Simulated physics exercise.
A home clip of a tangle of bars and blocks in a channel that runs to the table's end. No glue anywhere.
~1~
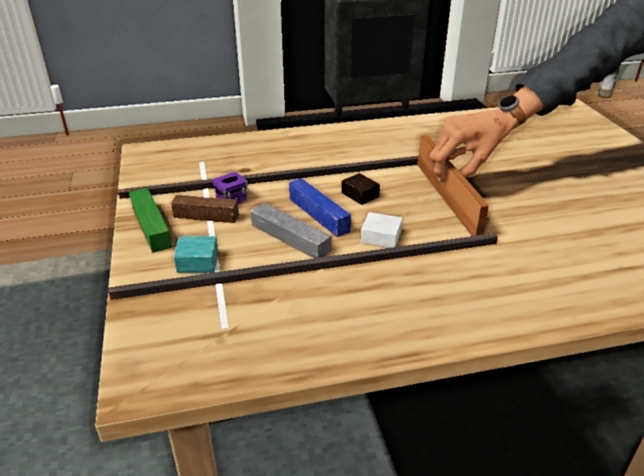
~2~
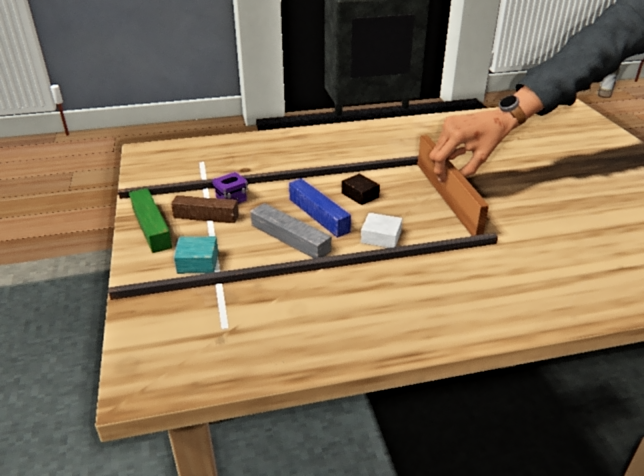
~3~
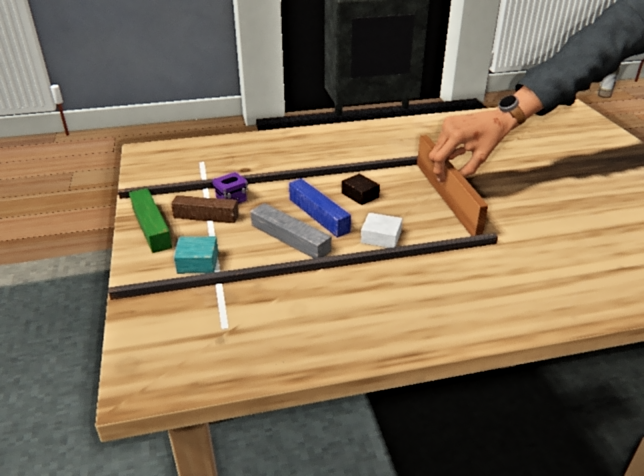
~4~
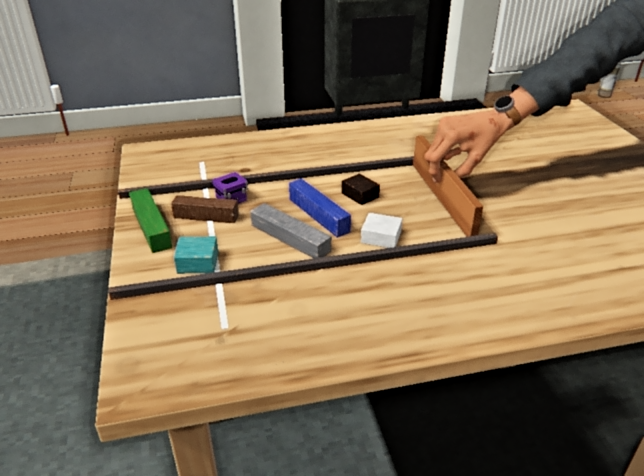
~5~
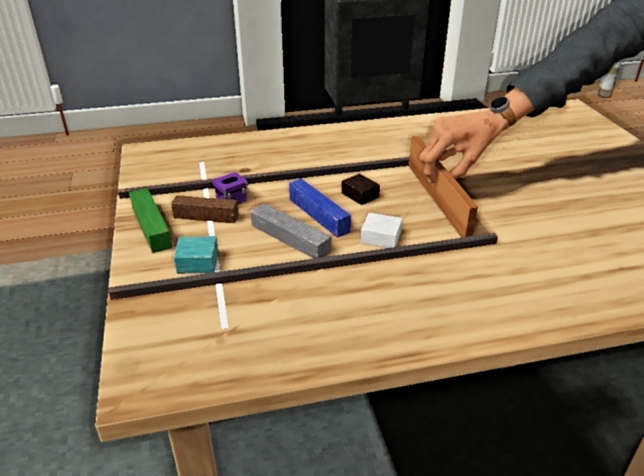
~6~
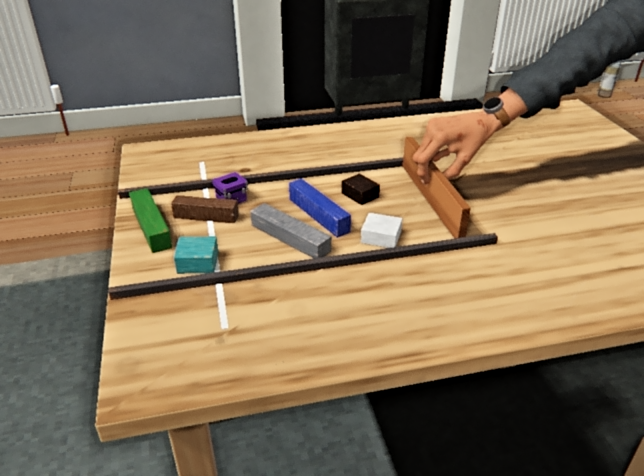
A hand wearing a watch held a brown board upright between two dark rails on a wooden table, then slid it slightly left, while the colourful bars and blocks stayed still.
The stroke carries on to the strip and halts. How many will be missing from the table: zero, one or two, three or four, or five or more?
As it turns out, the number that fall off is zero.
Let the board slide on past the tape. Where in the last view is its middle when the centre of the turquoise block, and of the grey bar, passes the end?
Its middle is around (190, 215) and around (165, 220).
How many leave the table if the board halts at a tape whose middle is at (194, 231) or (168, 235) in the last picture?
In that order 0 and 3.
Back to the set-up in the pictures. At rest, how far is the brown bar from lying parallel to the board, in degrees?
Roughly 10° out of line.
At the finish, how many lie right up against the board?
3 of them.
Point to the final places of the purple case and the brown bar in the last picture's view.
The purple case at (171, 192), the brown bar at (146, 207).
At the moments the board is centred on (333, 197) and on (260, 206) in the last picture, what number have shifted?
The counts are 4 and 7.
Early on, none off yet; green bar at rest near (150, 219); turquoise block at rest near (197, 255); brown bar at rest near (205, 209).
Finally, the number that fall off is zero.
